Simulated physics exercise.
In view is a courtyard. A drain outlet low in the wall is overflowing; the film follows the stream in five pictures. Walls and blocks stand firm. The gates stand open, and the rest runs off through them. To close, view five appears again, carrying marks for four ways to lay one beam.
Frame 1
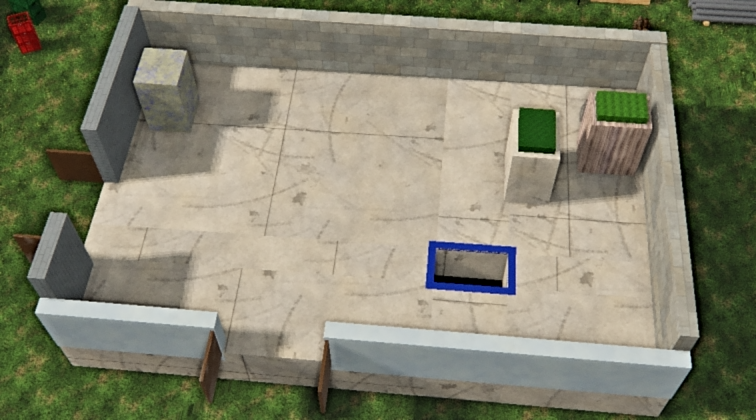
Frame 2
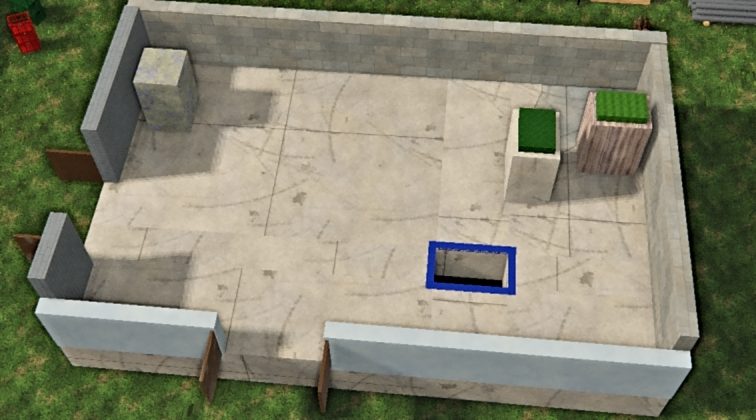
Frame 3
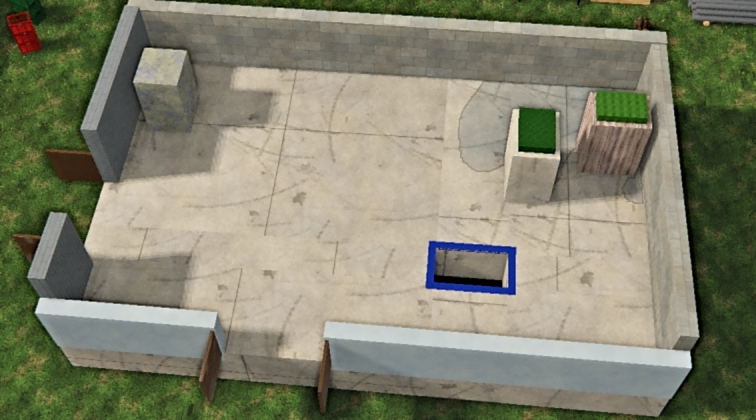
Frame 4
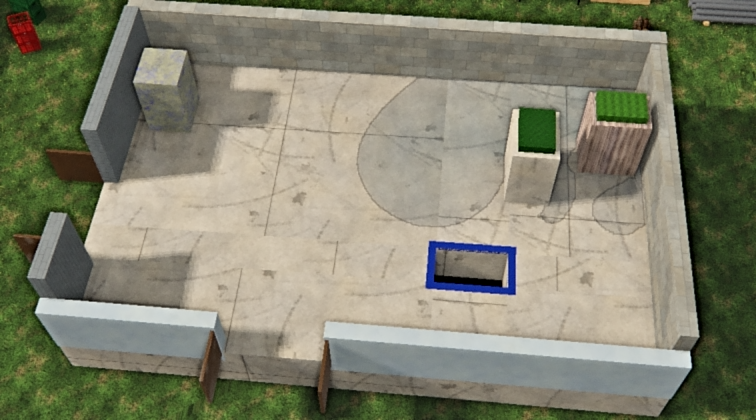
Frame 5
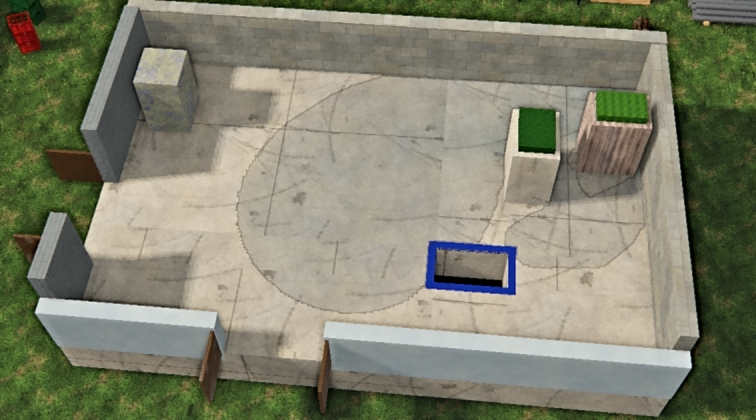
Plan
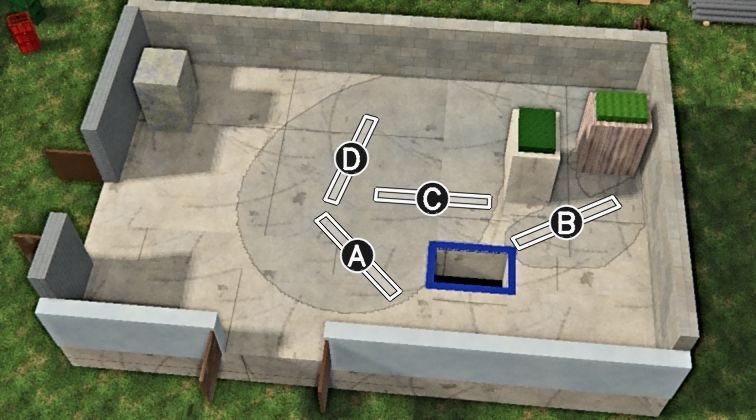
A walled courtyard with open gates and three blocks sat still as a wet patch appeared near the two grass-topped ones, then spread left and down across the floor, around the blue-rimmed pit.
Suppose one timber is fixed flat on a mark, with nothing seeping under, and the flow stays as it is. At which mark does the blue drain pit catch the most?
The best spot is A.
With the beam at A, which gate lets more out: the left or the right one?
The left one.
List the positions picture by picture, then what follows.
Outfall partly hidden; blue drain pit at (471, 268); open gate at (277, 342); open gate at (106, 222); 2 % of the ground is wet; blue drain pit still dry.
Water covers 5 % of the ground and shows as far out as (549, 110); blue drain pit still dry.
Water covers 10 % of the ground and shows as far out as (462, 121); blue drain pit still dry.
Water covers 21 % of the ground and shows as far out as (364, 161); blue drain pit still dry.
Water covers 41 % of the ground and shows as far out as (257, 256); blue drain pit still dry.
On the marked copy, A from (321, 217) to (395, 295); B from (515, 243) to (616, 201); C from (376, 194) to (489, 202); D from (330, 201) to (371, 117).
With A, about 16 % of the stream runs into the blue drain pit, about 82 % out by the gates.
With B, about 9 % of the stream runs into the blue drain pit, about 90 % out by the gates.
With C, about 7 % of the stream runs into the blue drain pit, about 92 % out by the gates.
With D, about 9 % of the stream runs into the blue drain pit, about 89 % out by the gates.
